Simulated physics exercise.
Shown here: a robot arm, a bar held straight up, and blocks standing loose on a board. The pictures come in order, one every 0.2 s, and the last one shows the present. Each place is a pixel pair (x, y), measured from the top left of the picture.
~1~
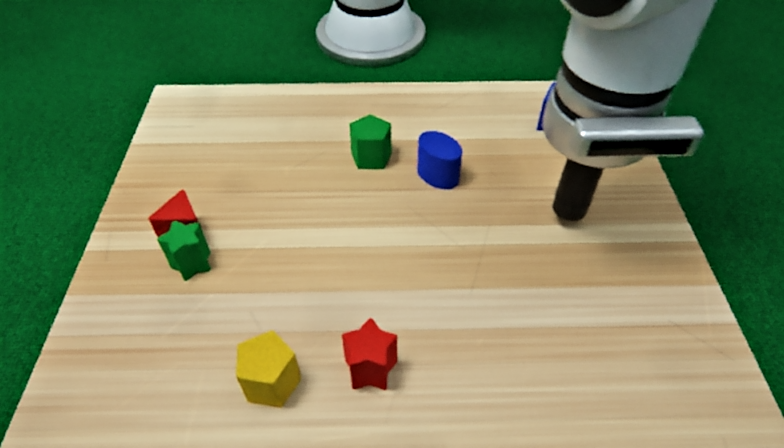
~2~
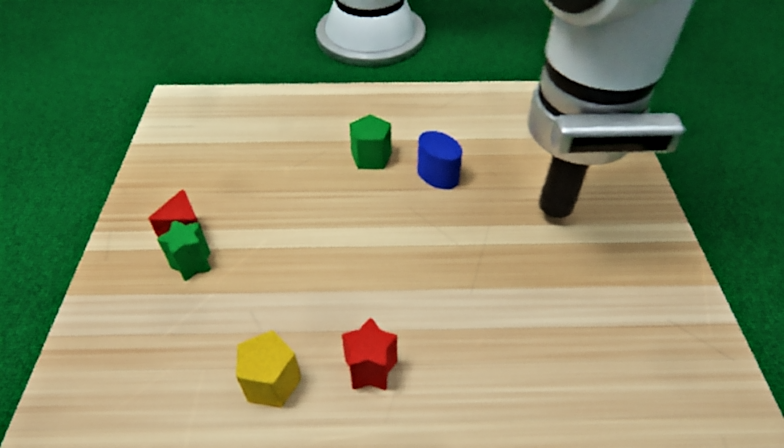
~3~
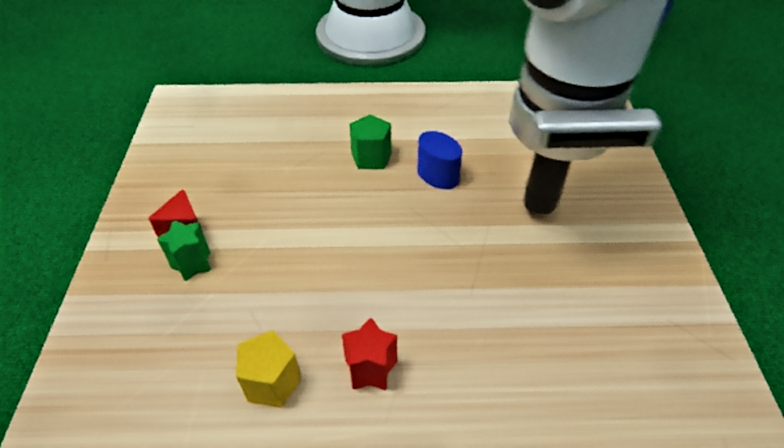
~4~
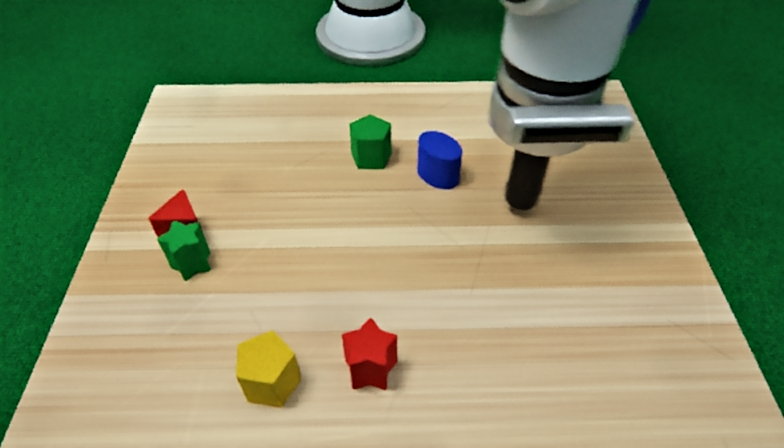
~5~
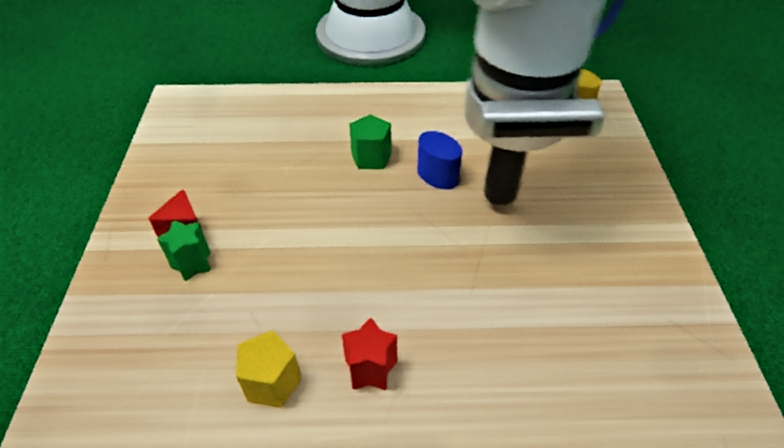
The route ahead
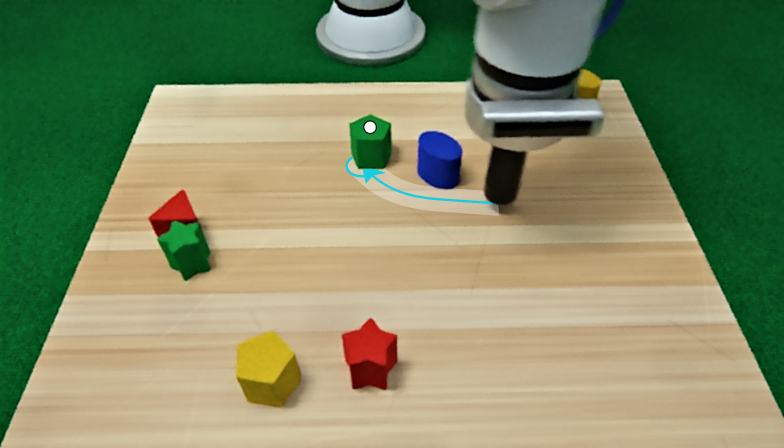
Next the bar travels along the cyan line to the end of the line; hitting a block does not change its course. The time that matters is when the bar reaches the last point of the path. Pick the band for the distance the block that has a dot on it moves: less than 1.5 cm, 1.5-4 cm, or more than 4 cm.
Offset: 1.5 to 4 cm.
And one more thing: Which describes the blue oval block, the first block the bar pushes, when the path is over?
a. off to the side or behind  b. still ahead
My pick is a.
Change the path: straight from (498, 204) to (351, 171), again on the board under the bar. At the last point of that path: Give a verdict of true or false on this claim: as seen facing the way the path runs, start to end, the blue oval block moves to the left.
Answer: False.
The drawn path runs from (498, 204) by way of (446, 200) and (396, 190) to (362, 165); the dot is on the green five-sided block.
On the path given first. One third of the way, bar at (446, 191); blue oval block at (437, 142).
Two thirds of the way, bar at (396, 181); blue oval block at (435, 141), turned 15° clockwise.
At the end, bar at (362, 156); green five-sided block at (360, 113), turned 15° clockwise; blue oval block at (435, 141), turned 15° clockwise.
